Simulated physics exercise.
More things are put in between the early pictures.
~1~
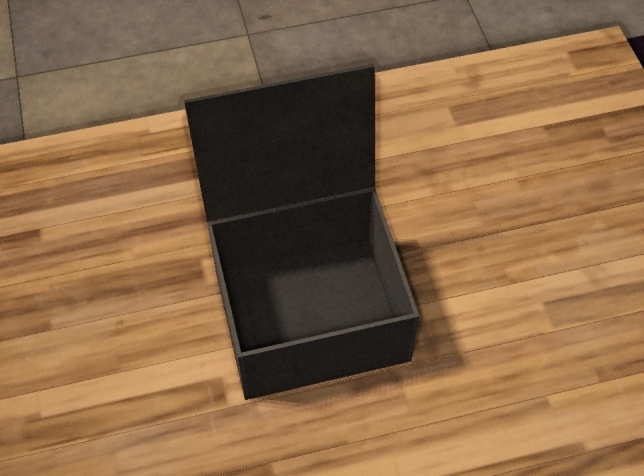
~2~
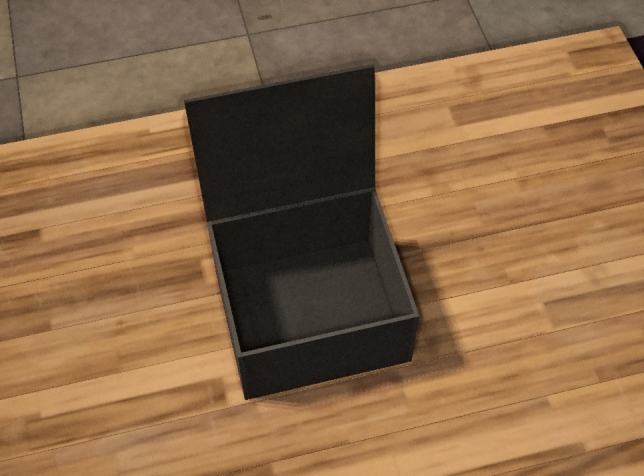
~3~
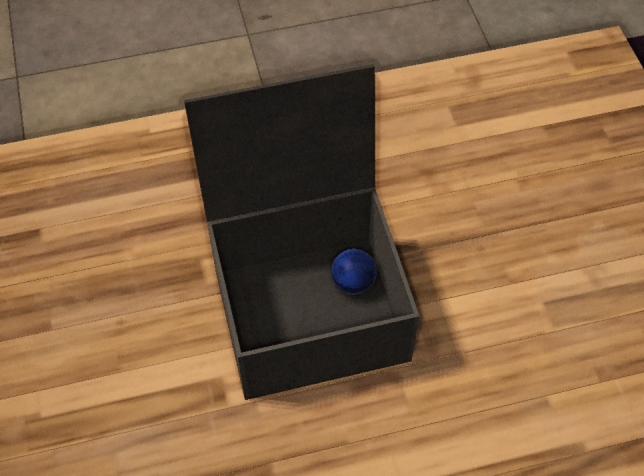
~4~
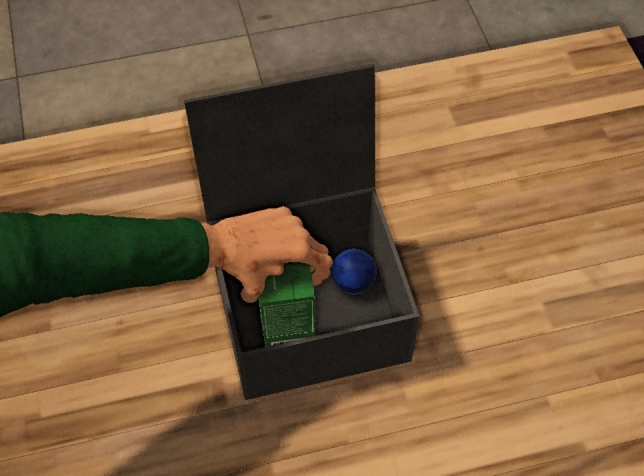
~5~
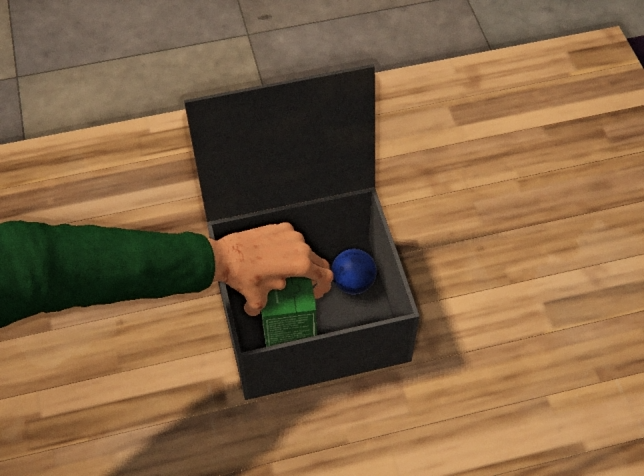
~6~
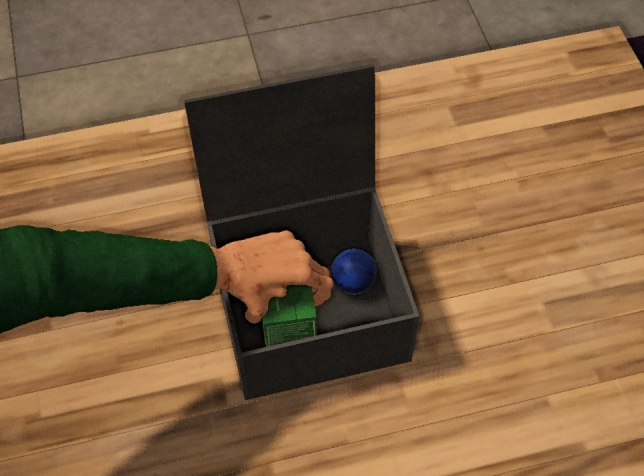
Blue ball appearing in an open black box on a wooden table, then a green-sleeved hand lowering a green carton beside it.
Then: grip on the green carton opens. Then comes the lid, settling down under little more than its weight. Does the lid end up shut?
No.
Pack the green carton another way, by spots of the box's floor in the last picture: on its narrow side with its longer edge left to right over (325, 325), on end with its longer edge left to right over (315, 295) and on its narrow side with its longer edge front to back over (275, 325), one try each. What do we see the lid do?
First try: It comes fully down; second try: It gets propped open; third try: It comes fully down.
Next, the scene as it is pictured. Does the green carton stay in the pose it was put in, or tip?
As it turns out, it keeps its original angle.
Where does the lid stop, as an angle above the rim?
Near 14°.
Then, 1.50 s after the last picture, lid 66° above the rim.
Then, 2.00 s after the last picture, lid 23° above the rim.
At rest, lid 14° above the rim; both in place. Seen from the same camera at the end, green carton near (290, 326).
